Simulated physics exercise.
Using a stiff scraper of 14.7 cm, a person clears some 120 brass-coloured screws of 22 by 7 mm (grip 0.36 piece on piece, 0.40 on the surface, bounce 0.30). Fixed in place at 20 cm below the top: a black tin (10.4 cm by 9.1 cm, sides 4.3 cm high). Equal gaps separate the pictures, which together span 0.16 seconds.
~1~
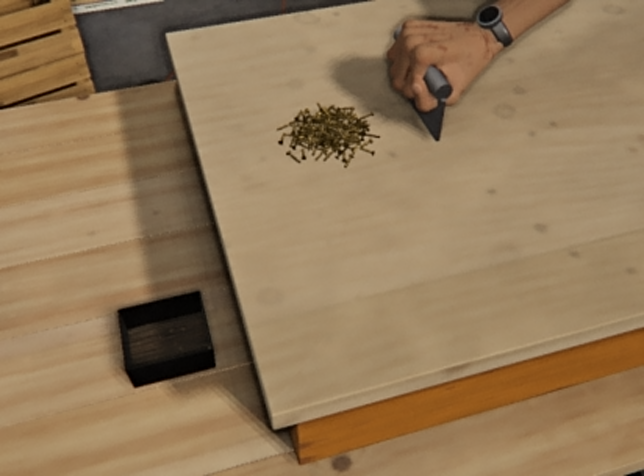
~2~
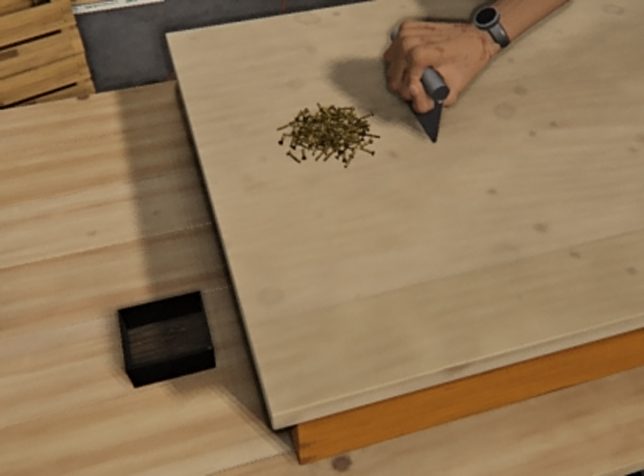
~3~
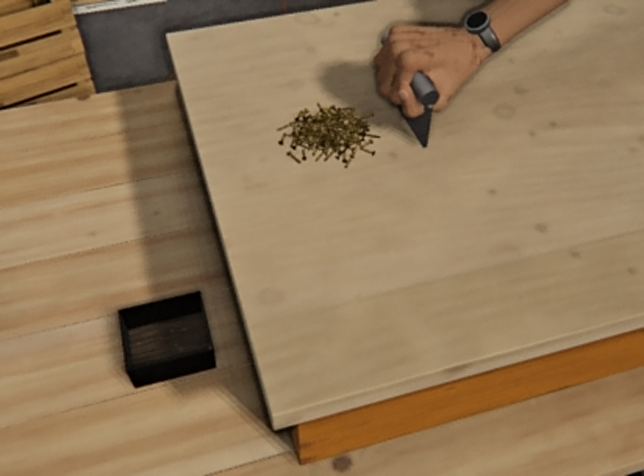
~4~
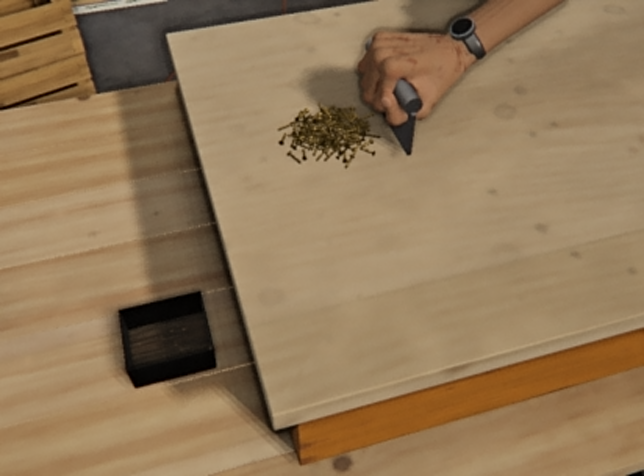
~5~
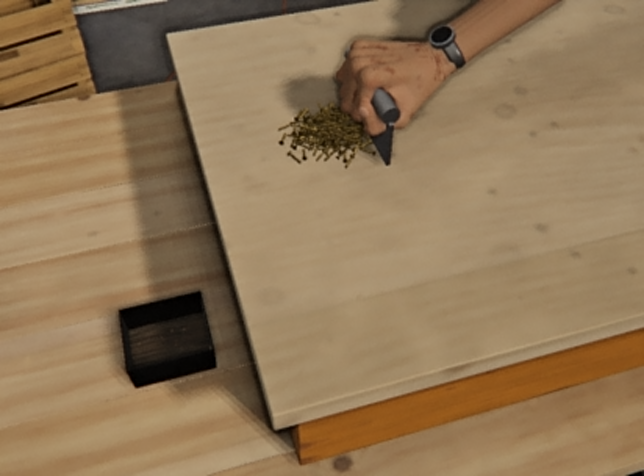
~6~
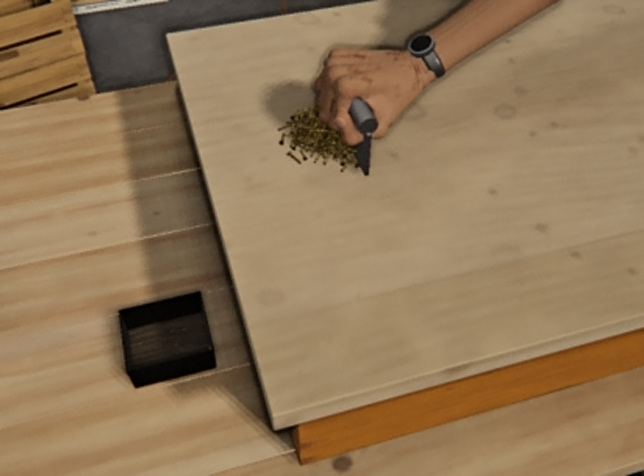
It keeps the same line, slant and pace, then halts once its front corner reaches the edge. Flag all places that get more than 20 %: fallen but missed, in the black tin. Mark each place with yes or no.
For missed: Yes. For black tin: No.
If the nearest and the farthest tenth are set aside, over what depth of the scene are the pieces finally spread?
I'd say some 26 centimetres.
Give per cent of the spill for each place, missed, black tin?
85 per cent is missed, and the black tin gets 10 per cent.
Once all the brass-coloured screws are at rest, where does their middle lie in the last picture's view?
Roughly at (76, 321).
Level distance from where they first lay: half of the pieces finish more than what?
Level distance: Near 38 cm.
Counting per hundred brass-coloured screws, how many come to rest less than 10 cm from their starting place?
About 0 %.
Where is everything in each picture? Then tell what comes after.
Scraper from (442, 107) to (400, 48); moved 0.0 cm; pieces shifted so far, 0; middle of the spill at (329, 131); black tin at (164, 329), in the first frame.
Scraper from (439, 108) to (397, 49); moved 0.5 cm; pieces shifted so far, 0; middle of the spill at (329, 131), in the second frame.
Scraper from (429, 113) to (388, 53); moved 2.2 cm; pieces shifted so far, 0; middle of the spill at (329, 131), in the third frame.
Scraper from (412, 121) to (373, 59); moved 4.8 cm; pieces shifted so far, 0; middle of the spill at (329, 131), in the fourth frame.
Scraper from (390, 131) to (352, 67); moved 8.2 cm; pieces shifted so far, 17; middle of the spill at (329, 131), in the fifth frame.
Scraper from (368, 141) to (332, 76); moved 11.5 cm; pieces shifted so far, 99; middle of the spill at (327, 123); black tin at (165, 329), in the sixth frame.
Then, 0.16 s after the last picture, scraper 28 cm from its start, spill 17 cm wide; still on top 100 %.
Then, 0.31 s after the last picture, scraper 31 cm from its start, spill 24 cm wide; off the edge, not caught 95 %, still on top 5 %.
Then, 0.44 s after the last picture, scraper 31 cm from its start, spill 27 cm wide; black tin 10 %, off the edge, not caught 85 %, still on top 5 %.
In the end, black tin 10 %, fallen but missed 85 %, still on top 5 %.
